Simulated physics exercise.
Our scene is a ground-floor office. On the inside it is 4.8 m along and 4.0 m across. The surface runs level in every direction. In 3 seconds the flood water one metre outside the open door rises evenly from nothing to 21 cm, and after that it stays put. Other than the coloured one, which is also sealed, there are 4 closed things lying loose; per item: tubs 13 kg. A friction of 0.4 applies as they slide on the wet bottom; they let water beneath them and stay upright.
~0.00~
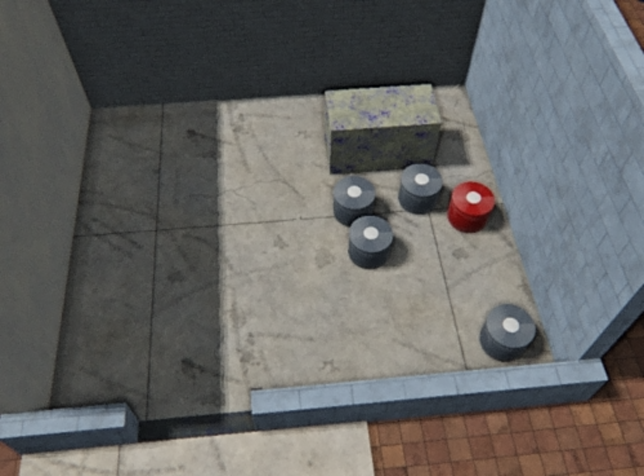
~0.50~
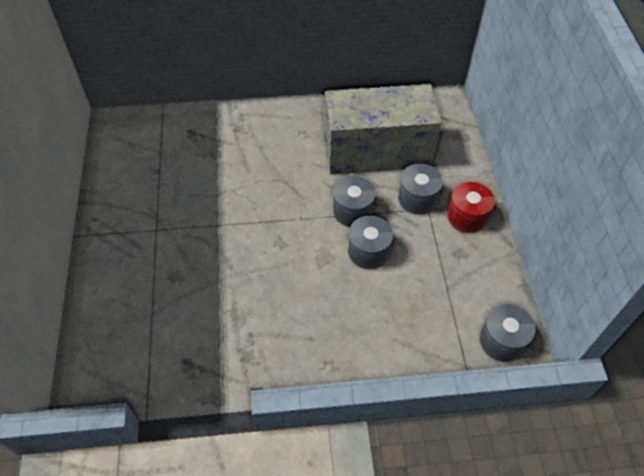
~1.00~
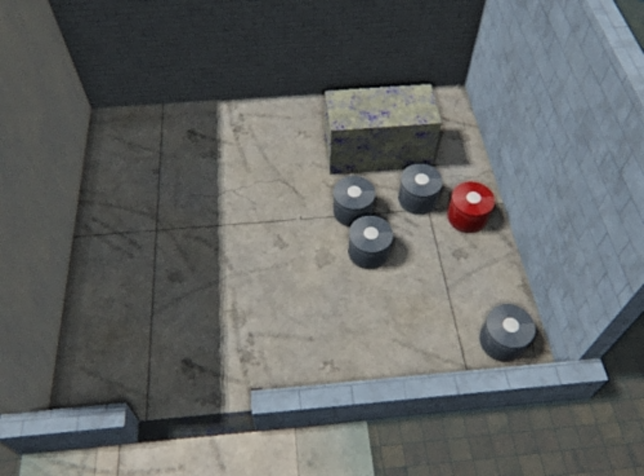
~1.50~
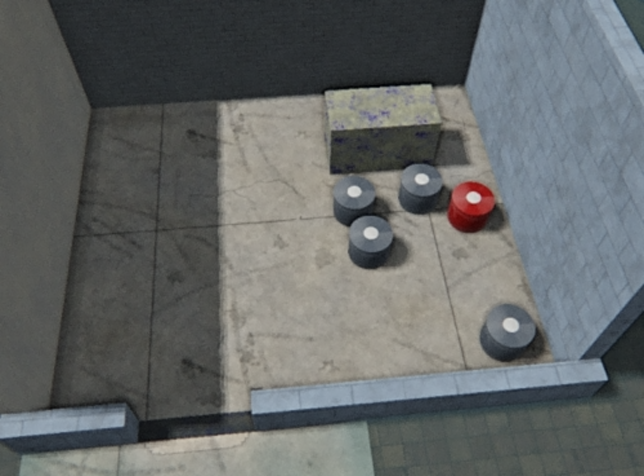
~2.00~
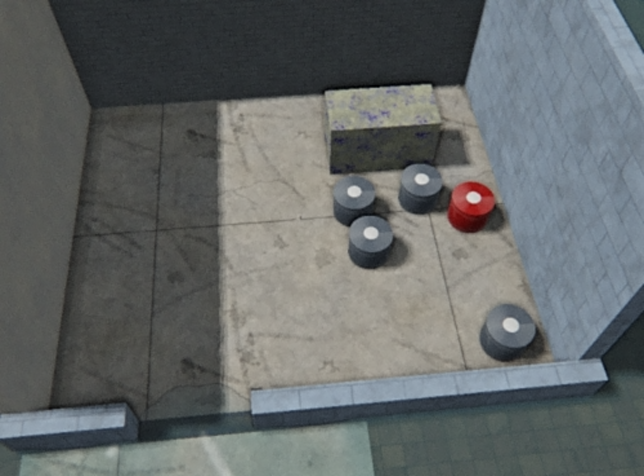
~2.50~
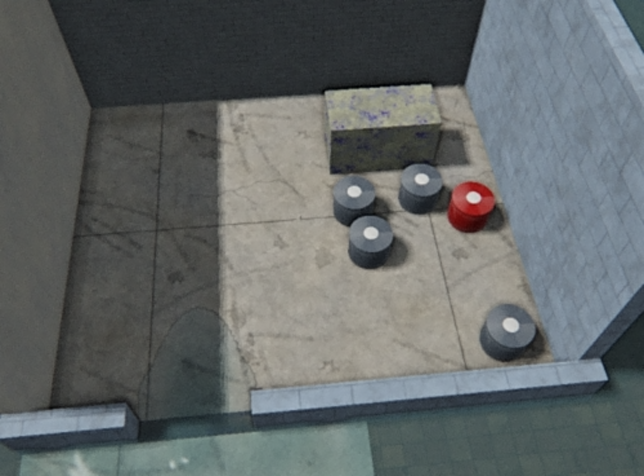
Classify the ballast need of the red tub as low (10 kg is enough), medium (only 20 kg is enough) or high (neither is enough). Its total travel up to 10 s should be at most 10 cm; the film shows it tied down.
Low.
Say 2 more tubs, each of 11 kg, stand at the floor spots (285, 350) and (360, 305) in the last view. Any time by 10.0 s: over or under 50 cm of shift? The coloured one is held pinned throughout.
Taking them in order, the first is inside the line and the second is inside the line.
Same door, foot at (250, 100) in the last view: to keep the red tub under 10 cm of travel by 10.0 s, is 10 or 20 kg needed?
Lab note: Lower mass sufficient.
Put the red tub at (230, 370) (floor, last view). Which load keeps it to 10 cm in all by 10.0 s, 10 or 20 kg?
So neither weight works.
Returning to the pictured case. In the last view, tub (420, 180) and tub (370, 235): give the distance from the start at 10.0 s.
Respectively 0 and 0 cm.
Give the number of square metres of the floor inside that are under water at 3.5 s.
The covered patch comes to about 4.5 m2.
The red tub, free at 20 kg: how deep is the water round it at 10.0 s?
About 5 cm.
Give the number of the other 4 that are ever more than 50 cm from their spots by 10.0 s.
It adds up to 0.
After 3.5 s the red tub would be 0 cm from its start with 10 kg and 0 cm from its start with 20 kg; 0 cm of water round it then.
After 4.5 s the red tub would be 0 cm from its start with 10 kg and 0 cm from its start with 20 kg; 0 cm of water round it then.
After 7.0 s the red tub would be 0 cm from its start with 10 kg and 0 cm from its start with 20 kg; 1 cm of water round it then.
After 10.0 s the red tub would be 0 cm from its start with 10 kg and 0 cm from its start with 20 kg; 5 cm of water round it then.
